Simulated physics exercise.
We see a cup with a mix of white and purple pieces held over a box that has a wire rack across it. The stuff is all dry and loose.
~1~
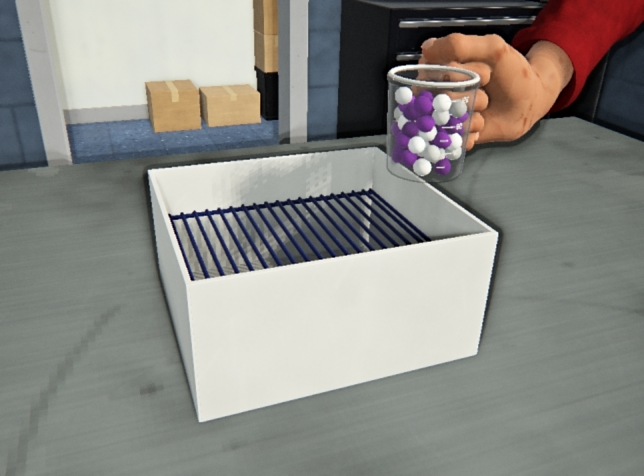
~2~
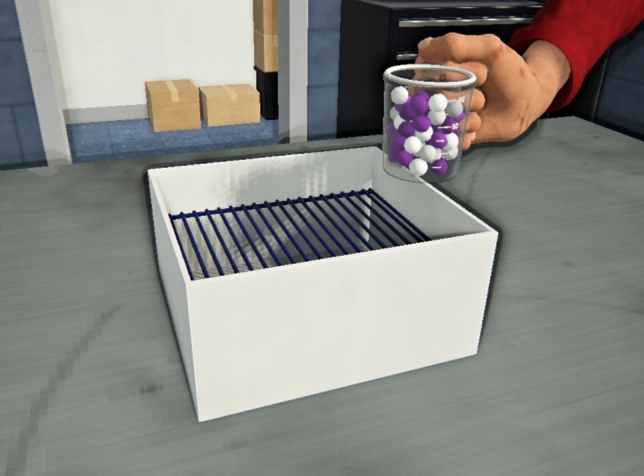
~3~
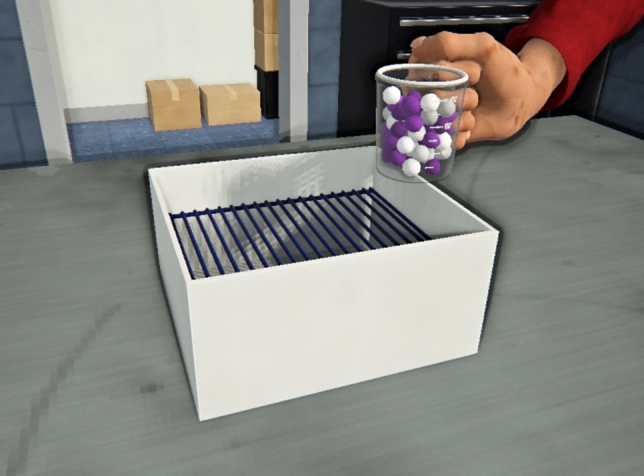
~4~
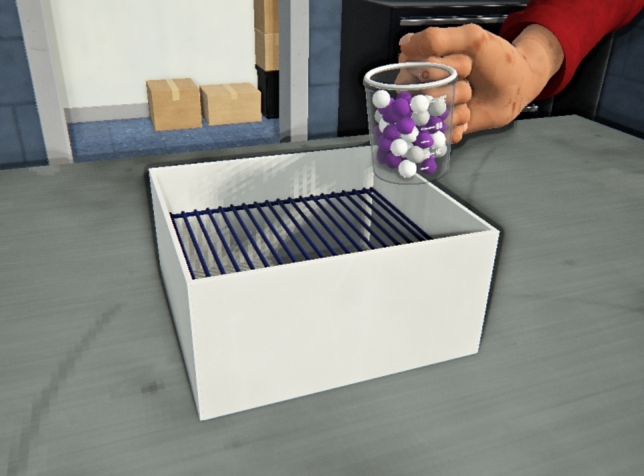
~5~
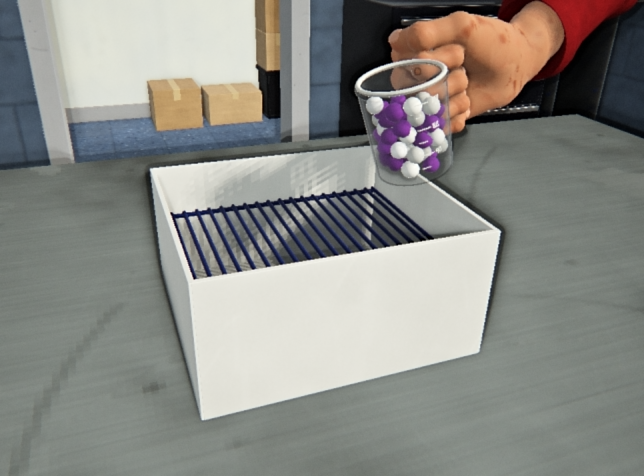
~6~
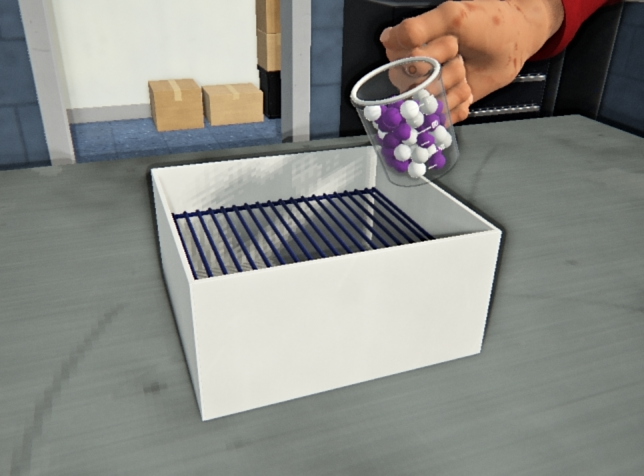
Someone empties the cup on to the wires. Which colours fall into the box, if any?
Result: White pieces are stopped by the grid, purple pieces are stopped by the grid.
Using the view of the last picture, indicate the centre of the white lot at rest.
Around (317, 231).
Then, 0.35 s later than the last frame, white ones, every one in the cup; purple ones, every one in the cup.
Then, 0.81 s later than the last frame, white ones, every one in the cup; purple ones, every one in the cup.
Then, 1.29 s later than the last frame, white ones, the larger part in the cup, roughly a quarter on or over the wires; purple ones, almost all in the cup, about a tenth on or over the wires.
When it is over, white ones, every one on the wires, not one under the rack; purple ones, every one on the wires, not one under the rack.
